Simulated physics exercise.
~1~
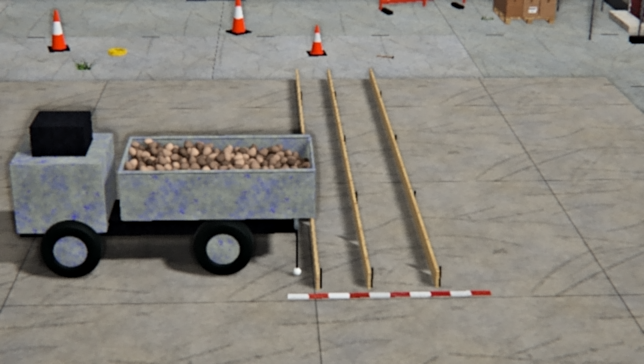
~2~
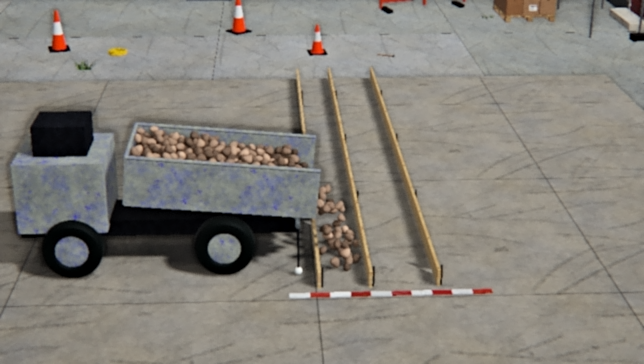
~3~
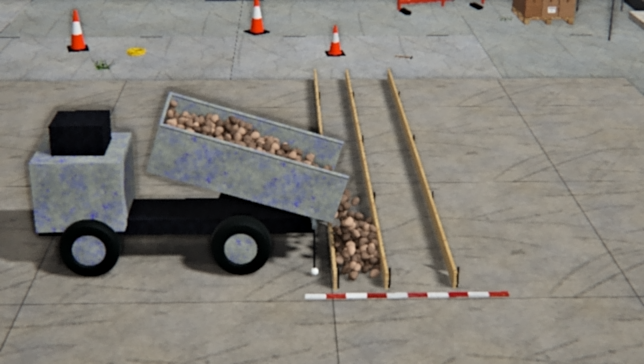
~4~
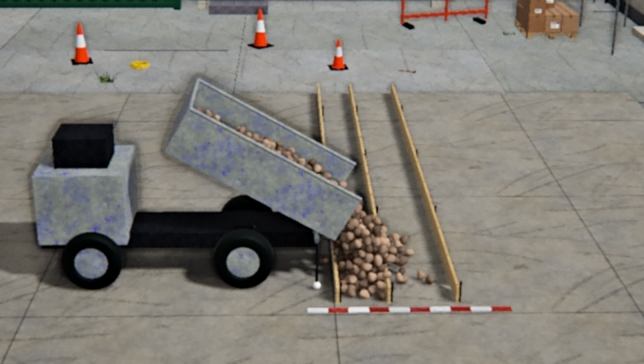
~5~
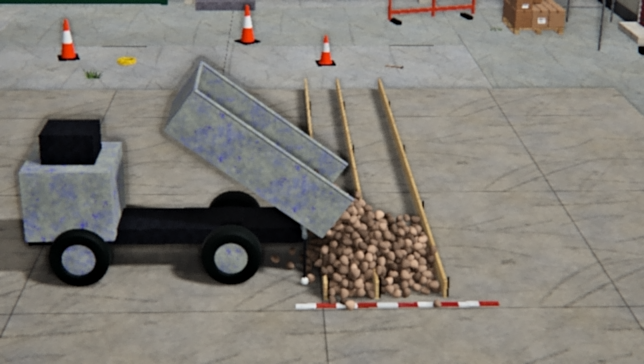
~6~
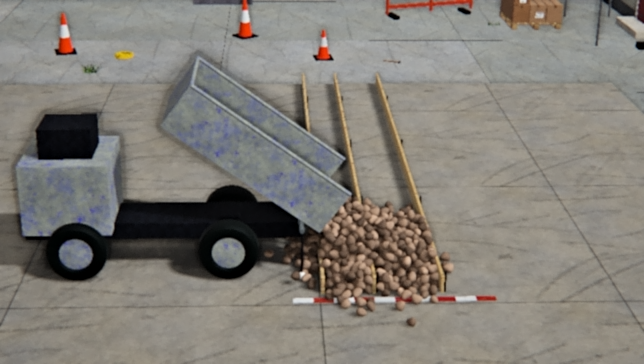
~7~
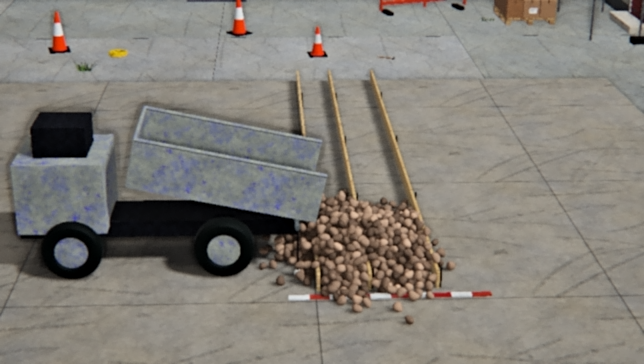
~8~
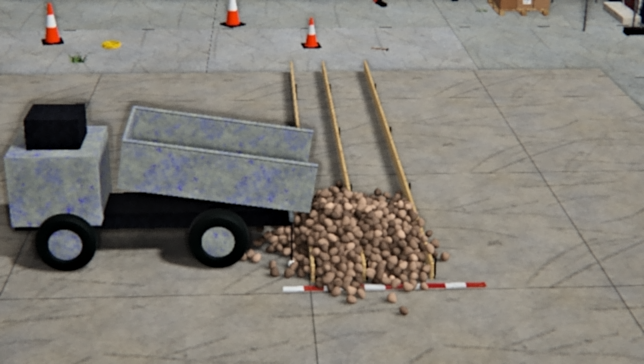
On a concrete yard, a grey tipper truck raises its body, spilling brown stones across wooden boards, then lowers it empty.
